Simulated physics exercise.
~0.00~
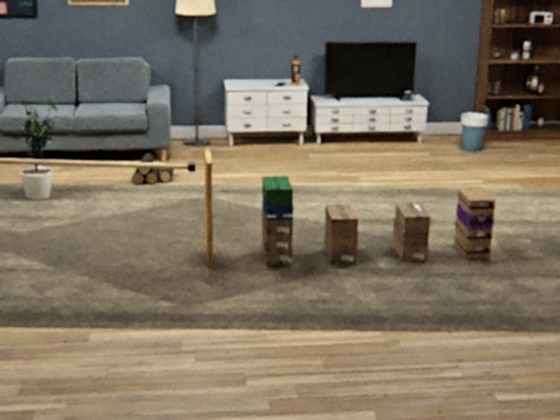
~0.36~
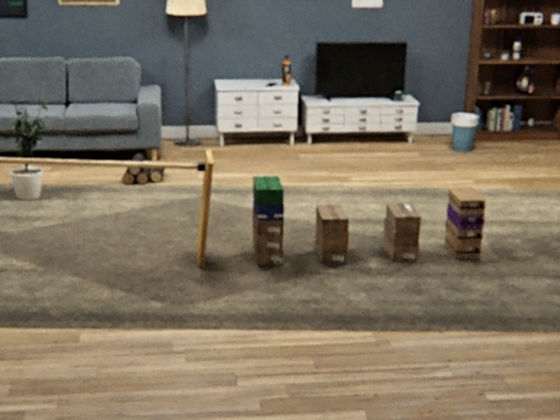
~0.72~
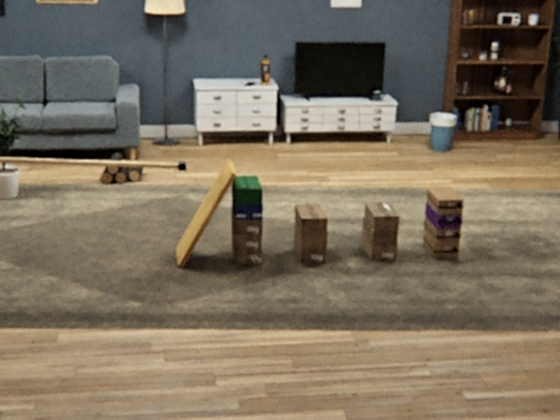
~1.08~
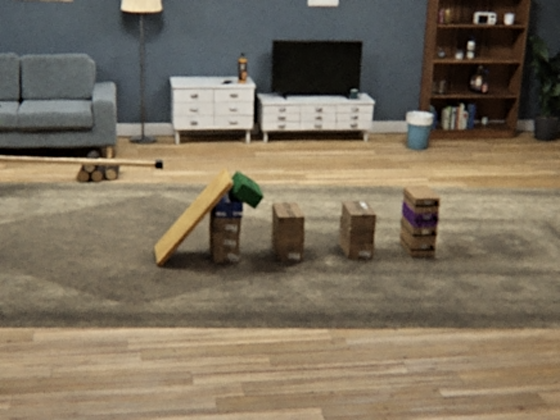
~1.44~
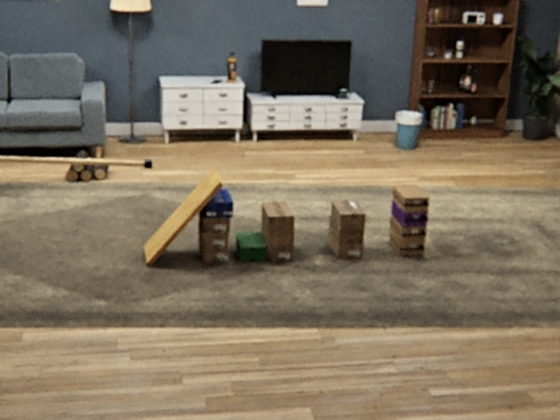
A long pole resting near a stack of logs nudges an upright wooden board on a living-room rug, where four columns of boxes stand in a row. The board tips to the right while the pole stops behind it. Its top strikes the nearest column and pushes the green box off the blue one. The green box tumbles over the far side and drops into the gap before the second column. At the end it lies upside down on the rug, the board leans against the first column, and the purple box remains in place.
